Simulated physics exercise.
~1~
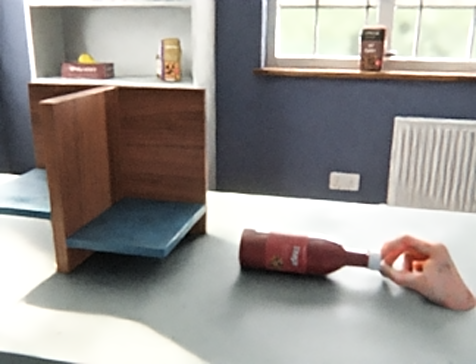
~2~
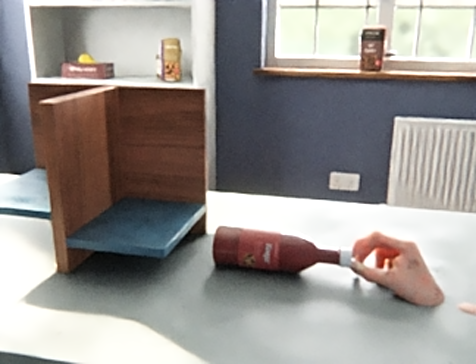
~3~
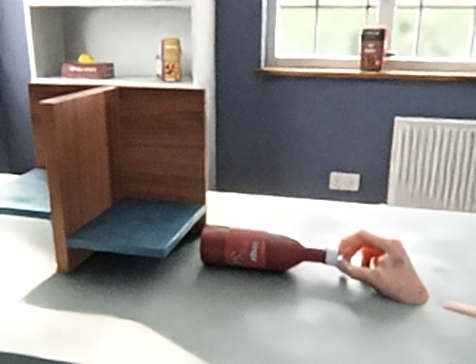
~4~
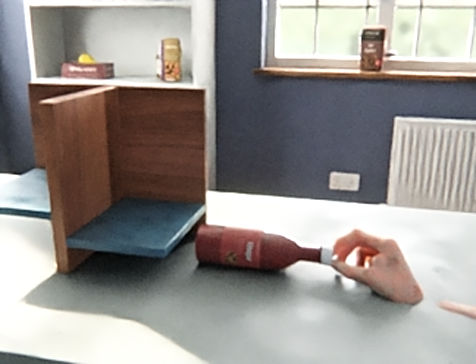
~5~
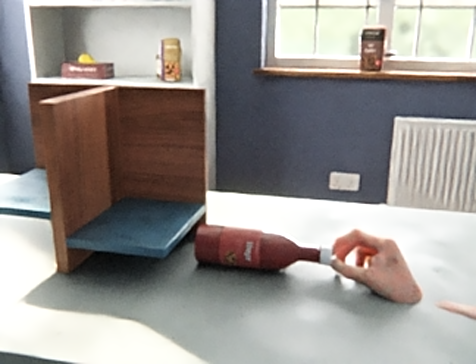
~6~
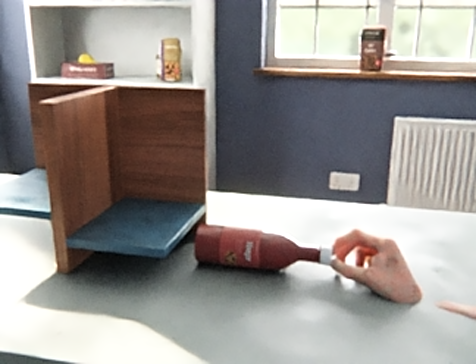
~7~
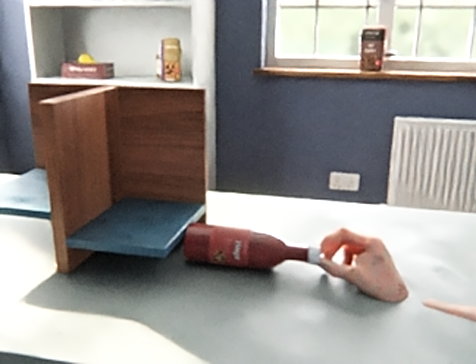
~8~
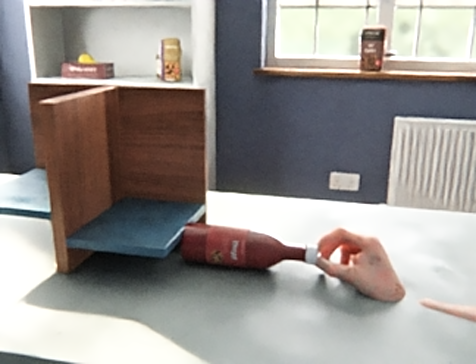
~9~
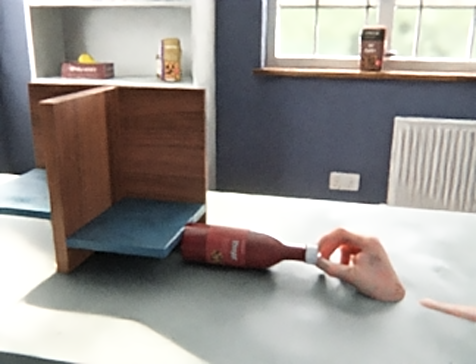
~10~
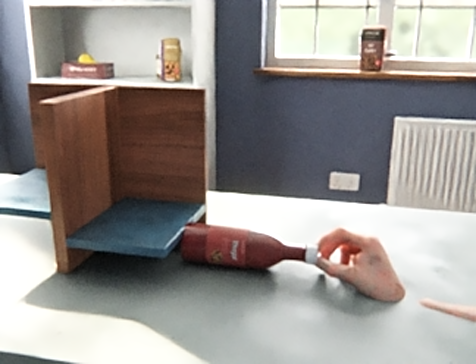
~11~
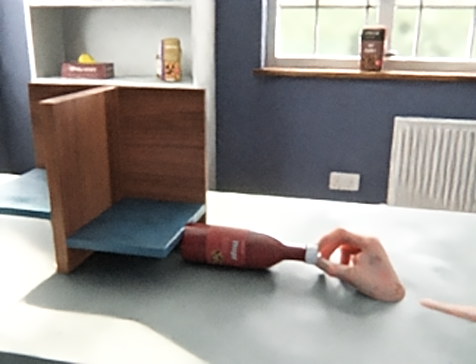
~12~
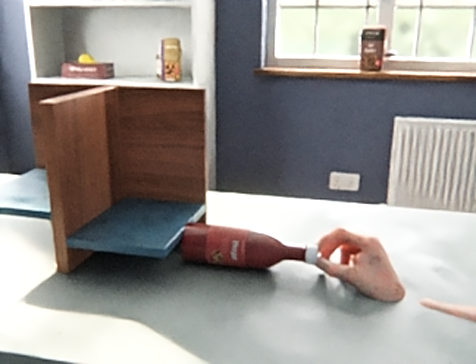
At the start, a dark red bottle lies on its side on a pale tabletop, its base pointing left toward a low blue shelf with wooden panels, while a hand at the right holds its white cap. The hand pushes the bottle left across the table, then slows and pauses just short of the shelf. After a brief rest, it nudges the bottle a little farther left, up to the shelf's near edge. There the bottle catches and goes no farther. It ends lying still against the edge, outside the shelf, with the fingers still on the cap.
